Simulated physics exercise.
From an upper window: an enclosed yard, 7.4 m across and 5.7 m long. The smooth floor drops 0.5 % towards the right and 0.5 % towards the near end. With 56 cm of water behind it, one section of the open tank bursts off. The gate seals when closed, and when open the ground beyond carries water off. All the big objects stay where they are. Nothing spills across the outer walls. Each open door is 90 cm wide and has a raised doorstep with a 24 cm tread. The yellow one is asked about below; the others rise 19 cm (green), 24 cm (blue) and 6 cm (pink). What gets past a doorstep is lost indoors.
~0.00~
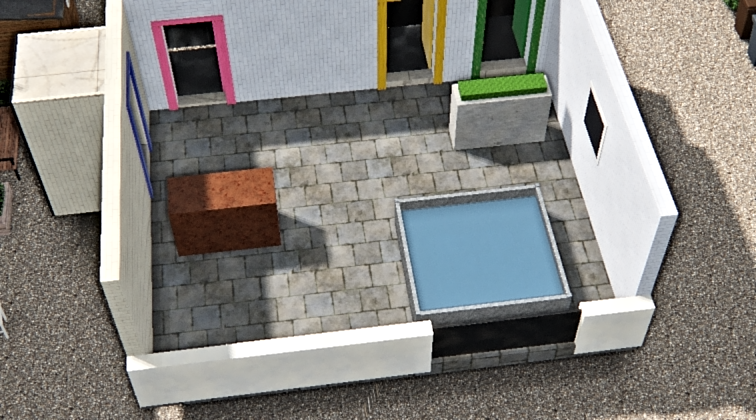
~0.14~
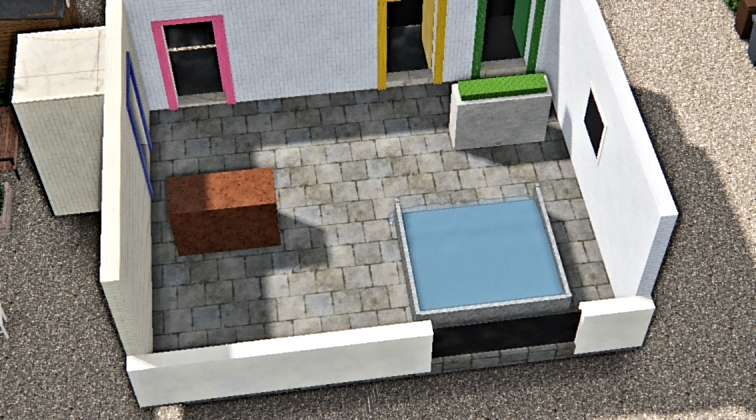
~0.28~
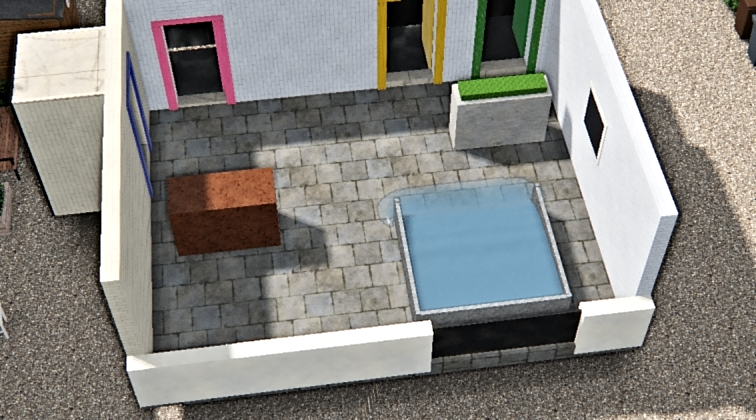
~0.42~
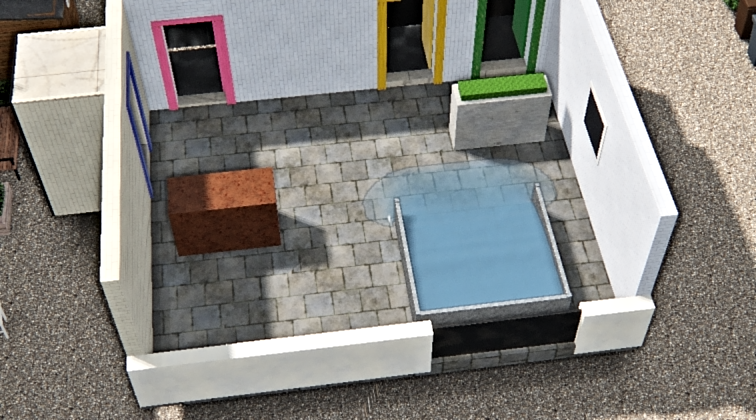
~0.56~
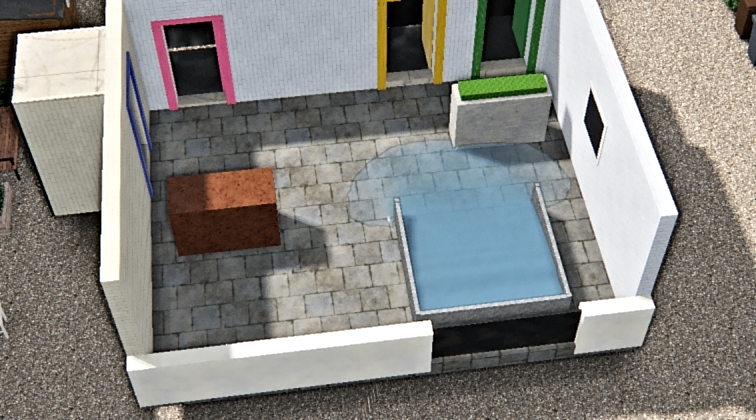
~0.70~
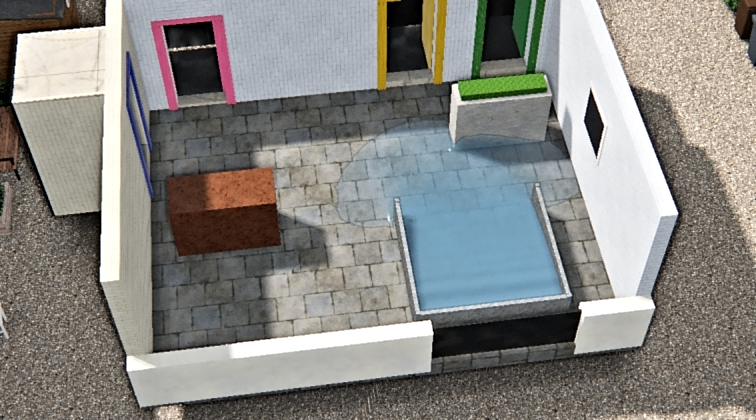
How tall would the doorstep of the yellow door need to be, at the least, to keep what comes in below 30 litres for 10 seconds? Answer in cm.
At least 21 cm or so.
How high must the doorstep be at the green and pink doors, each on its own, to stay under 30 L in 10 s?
Roughly 13.5 cm at green and 6.5 cm at pink.
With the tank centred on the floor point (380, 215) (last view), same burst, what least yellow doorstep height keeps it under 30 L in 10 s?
About 27 cm.
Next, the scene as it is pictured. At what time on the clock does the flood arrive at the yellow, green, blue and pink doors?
Arrival: Yellow 1.0 s, green 1.8 s, blue 3.6 s, pink 2.6 s.
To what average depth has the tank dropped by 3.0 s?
Roughly 14 cm on average.
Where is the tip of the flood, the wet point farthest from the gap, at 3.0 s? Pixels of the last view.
Near (160, 114).
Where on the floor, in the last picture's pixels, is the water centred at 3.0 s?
Around (447, 179).
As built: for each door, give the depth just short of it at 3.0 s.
In cm: Yellow 22, green 22, blue 0, pink 7.
After 1.4 s water covers 30 % of the floor, deepest (38 cm) near (476, 149); 25 cm at the yellow door, 10 litres in over its 14 cm doorstep.
After 3.0 s water covers 50 % of the floor, deepest (27 cm) near (560, 156); 22 cm at the yellow door, 102 litres in over its 14 cm doorstep.
After 10.0 s water covers 100 % of the floor, deepest (14 cm) near (365, 357); 5 cm at the yellow door, 119 litres in over its 14 cm doorstep.
At the yellow door as built, the water arrived by 1.0 s and peaked near 28 cm at 1.8 s.
With a doorstep of 19.5 cm, 44 litres would have come in within the 10 s; with 23 cm, 19 litres. So under 30 litres takes about 21 cm.
